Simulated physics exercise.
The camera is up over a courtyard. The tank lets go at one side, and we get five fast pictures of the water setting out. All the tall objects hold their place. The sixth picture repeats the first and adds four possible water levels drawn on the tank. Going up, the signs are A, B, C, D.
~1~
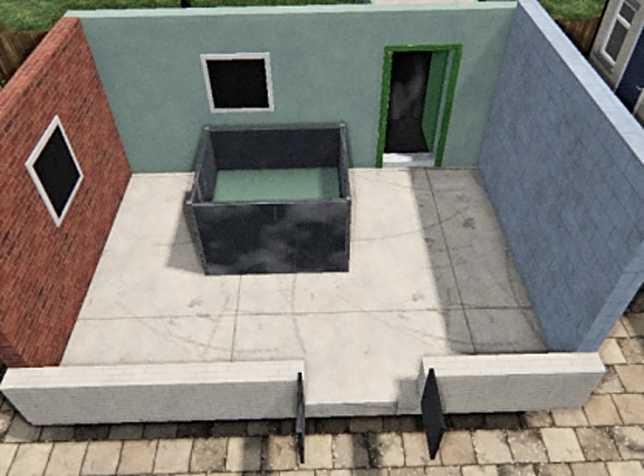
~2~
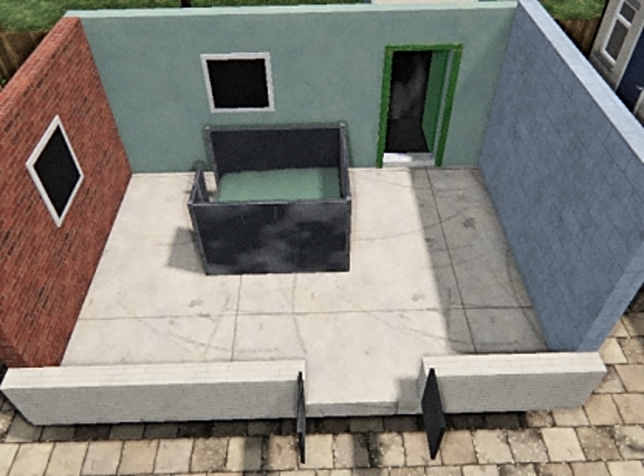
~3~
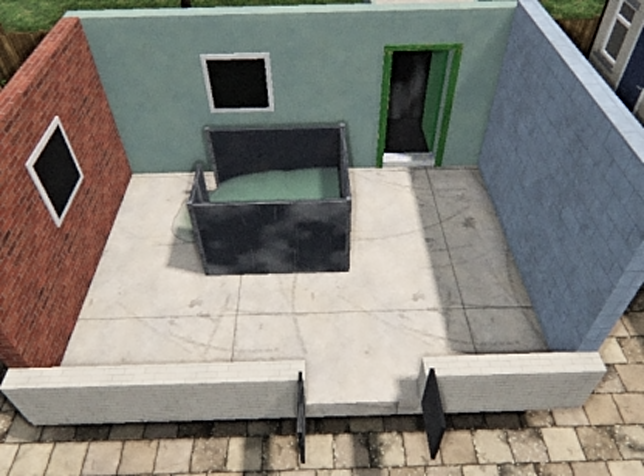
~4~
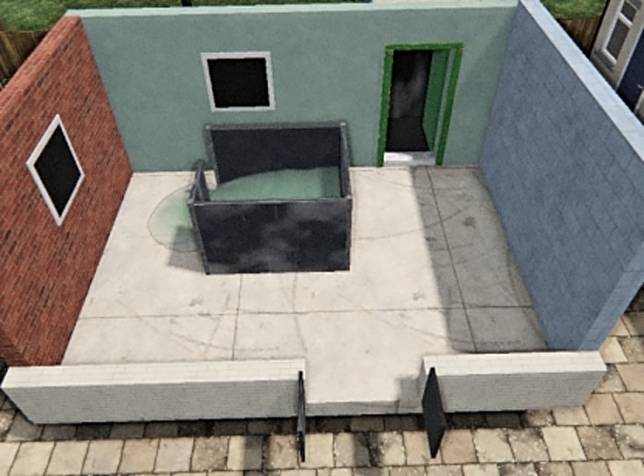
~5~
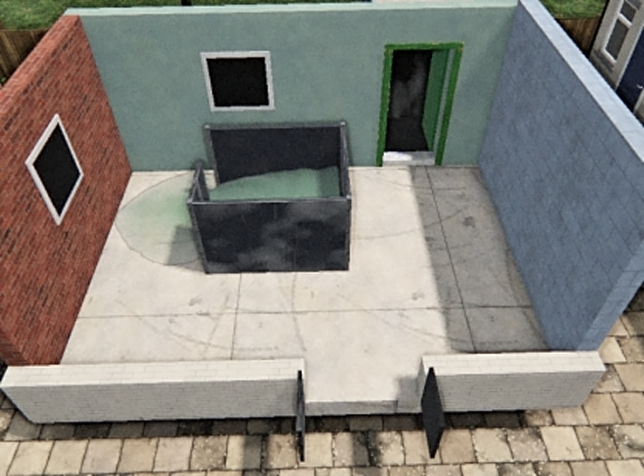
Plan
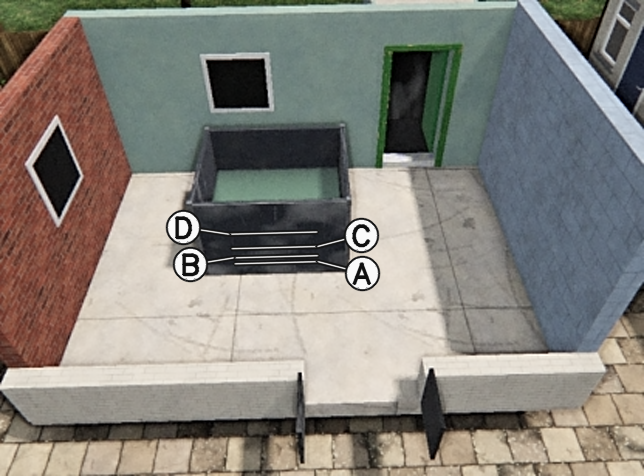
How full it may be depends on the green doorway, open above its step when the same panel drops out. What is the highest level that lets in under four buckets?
That is line D.
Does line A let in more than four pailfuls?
No, not at all.
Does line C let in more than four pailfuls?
No, not at all.
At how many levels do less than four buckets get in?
All of the four.
On the marked copy, A at (276, 262); B at (275, 256); C at (274, 247); D at (273, 233); from the bottom up A, B, C, D.
With A, nothing gets over.
With B, nothing gets over.
With C, nothing gets over.
With D, a bucket or two gets in.
